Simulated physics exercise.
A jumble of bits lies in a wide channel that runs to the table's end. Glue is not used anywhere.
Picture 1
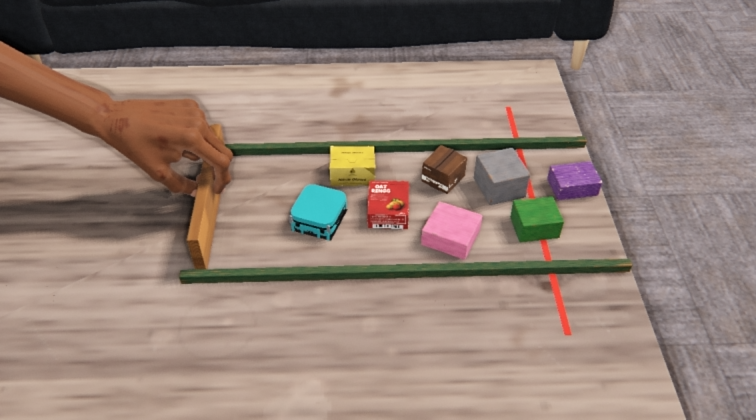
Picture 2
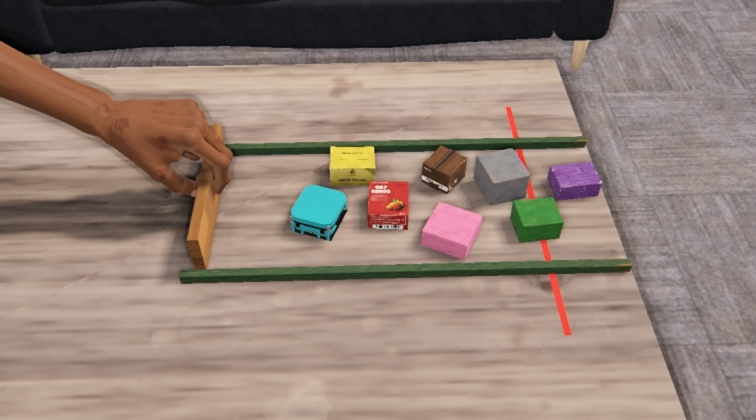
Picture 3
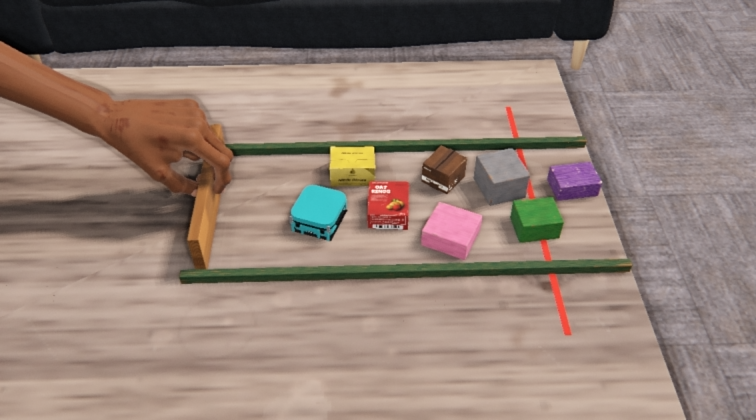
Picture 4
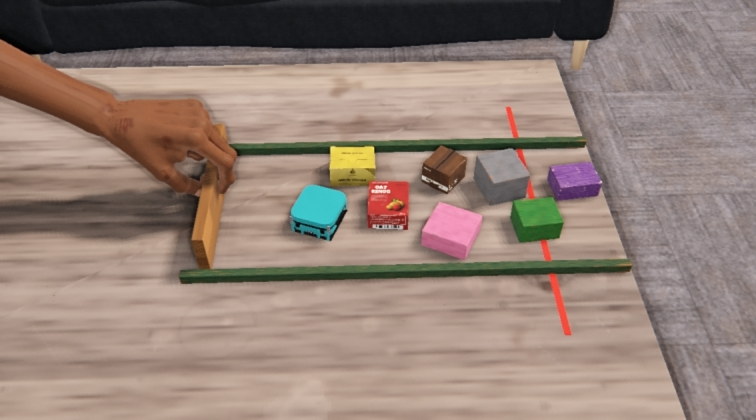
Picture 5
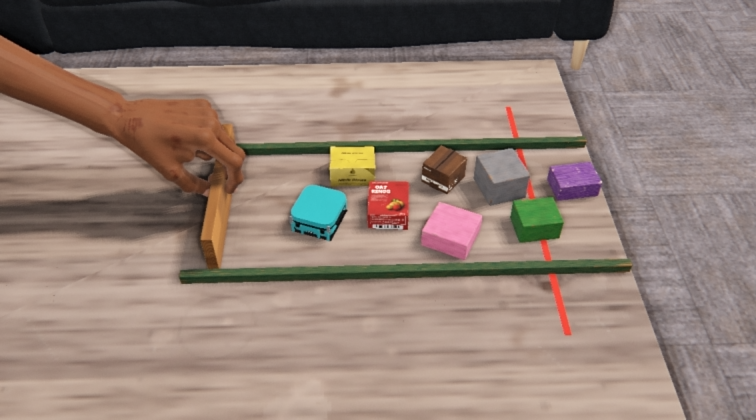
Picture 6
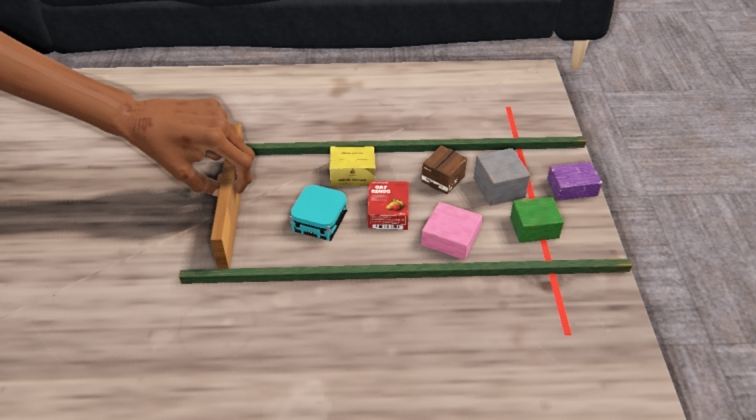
To begin with, a hand holds a wooden board upright at the left end of a channel between two green strips, with eight small blocks and boxes scattered to its right. After staying nearly still, the hand slides the board slightly rightward, while the blocks, boxes and red line remain in place.
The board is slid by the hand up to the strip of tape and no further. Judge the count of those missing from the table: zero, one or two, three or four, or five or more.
Off the edge will go one or two.
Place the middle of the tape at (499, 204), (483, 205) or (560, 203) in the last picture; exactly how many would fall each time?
First 1, then 1, then 5.
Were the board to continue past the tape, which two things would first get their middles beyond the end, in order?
First comes the purple block, followed by the grey block.
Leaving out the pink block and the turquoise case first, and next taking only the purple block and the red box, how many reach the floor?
Tally of falls: 1 for the first try, 0 for the second.
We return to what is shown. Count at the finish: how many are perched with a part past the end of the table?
3 of them.
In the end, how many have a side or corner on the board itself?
3 of them.
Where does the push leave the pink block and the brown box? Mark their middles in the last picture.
Roughly (569, 241); the other one roughly (586, 159).
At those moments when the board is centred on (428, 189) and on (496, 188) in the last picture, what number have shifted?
Tally: First 6; then 8.
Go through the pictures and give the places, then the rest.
In the first frame, purple block (574, 181); green block (536, 220); grey block (501, 176); board (209, 194); tape (534, 203).
In the second frame, green block (536, 220); yellow box (353, 166).
In the third frame, grey block (501, 177); red box (388, 205).
In the fourth frame, purple block (574, 181); pink block (452, 230).
In the fifth frame, green block (536, 220); brown box (444, 170).
In the sixth frame, purple block (574, 181); green block (536, 220); grey block (501, 177); board (230, 194); tape (534, 203).
Soon after, none off yet; purple block at rest near (574, 181); green block at rest near (536, 220); grey block at rest near (501, 177).
In the end, the number that fall off is one or two; gone, grey block and purple block.
